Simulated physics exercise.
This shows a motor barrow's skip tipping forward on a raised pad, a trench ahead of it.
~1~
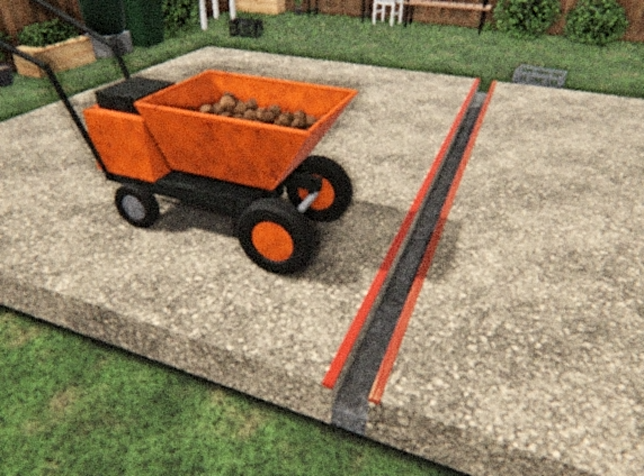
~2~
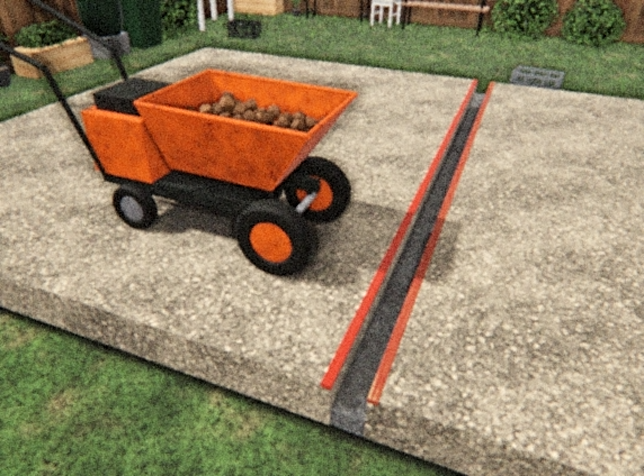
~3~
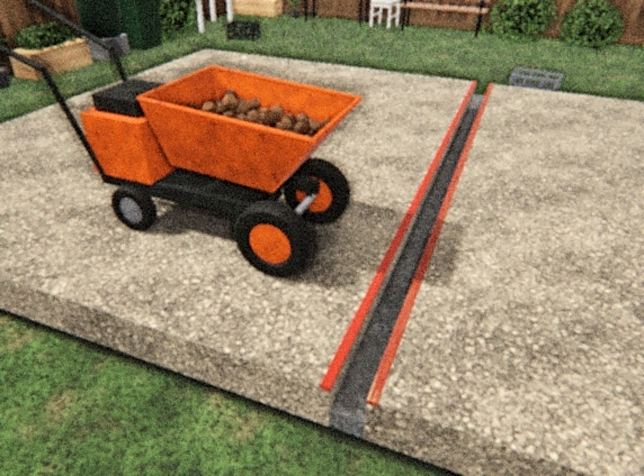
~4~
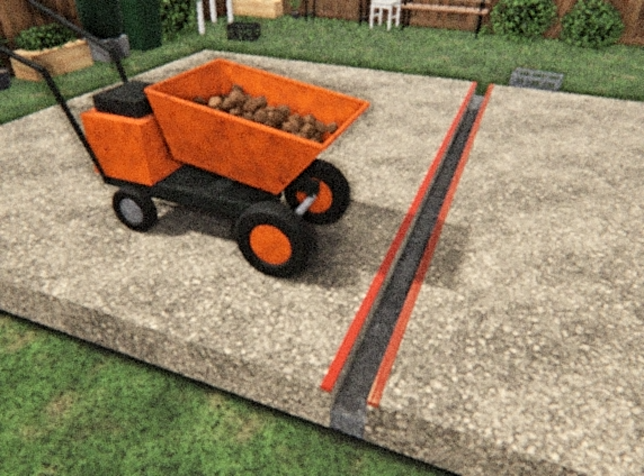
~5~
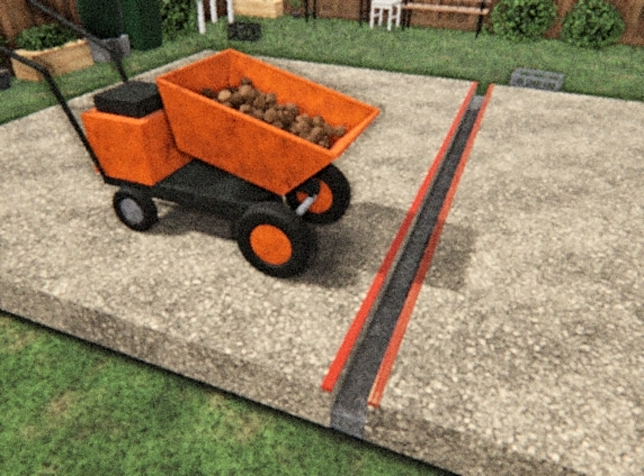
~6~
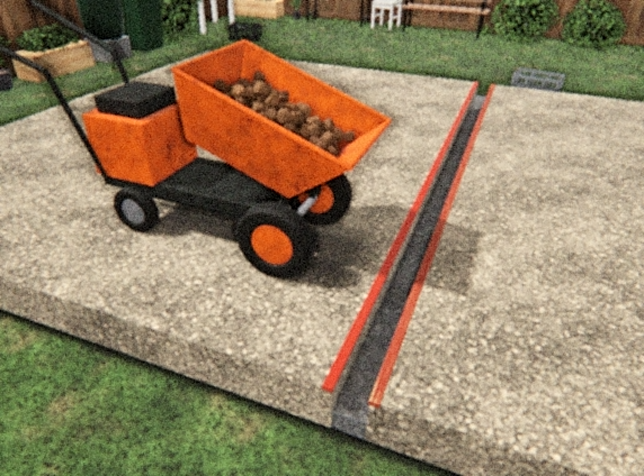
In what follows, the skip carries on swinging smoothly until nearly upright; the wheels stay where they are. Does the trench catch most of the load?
No.
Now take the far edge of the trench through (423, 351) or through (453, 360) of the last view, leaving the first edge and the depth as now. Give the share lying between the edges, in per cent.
Estimated share: Try 1 approx. 70 in a hundred, try 2 approx. 90 in a hundred.
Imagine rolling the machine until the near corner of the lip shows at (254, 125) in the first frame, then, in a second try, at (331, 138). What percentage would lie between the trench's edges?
You'd get 40 in a hundred the first time and 0 in a hundred the second.
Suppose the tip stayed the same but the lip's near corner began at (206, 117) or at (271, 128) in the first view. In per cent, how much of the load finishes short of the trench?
That would be roughly 60 in a hundred and then roughly 10 in a hundred.
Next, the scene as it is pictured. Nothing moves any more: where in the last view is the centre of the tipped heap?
Last view, centre at rest - approx. (444, 282).
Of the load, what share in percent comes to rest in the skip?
I reckon some 30 percent.
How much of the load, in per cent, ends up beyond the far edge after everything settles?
60 %.
Shortly afterwards, skip tipped steeply; the whole lot in the skip.
Next, skip tipped right over; all but a few in the skip; only a few in or heaped over the trench; only a few beyond it; only a few falling.
Some moments later, skip tipped right over; near a third in the skip; a little in or heaped over the trench; near half beyond it; only a few falling.
In the end, skip tipped right over; near a quarter in the skip; a little in or heaped over the trench; near two thirds beyond it.
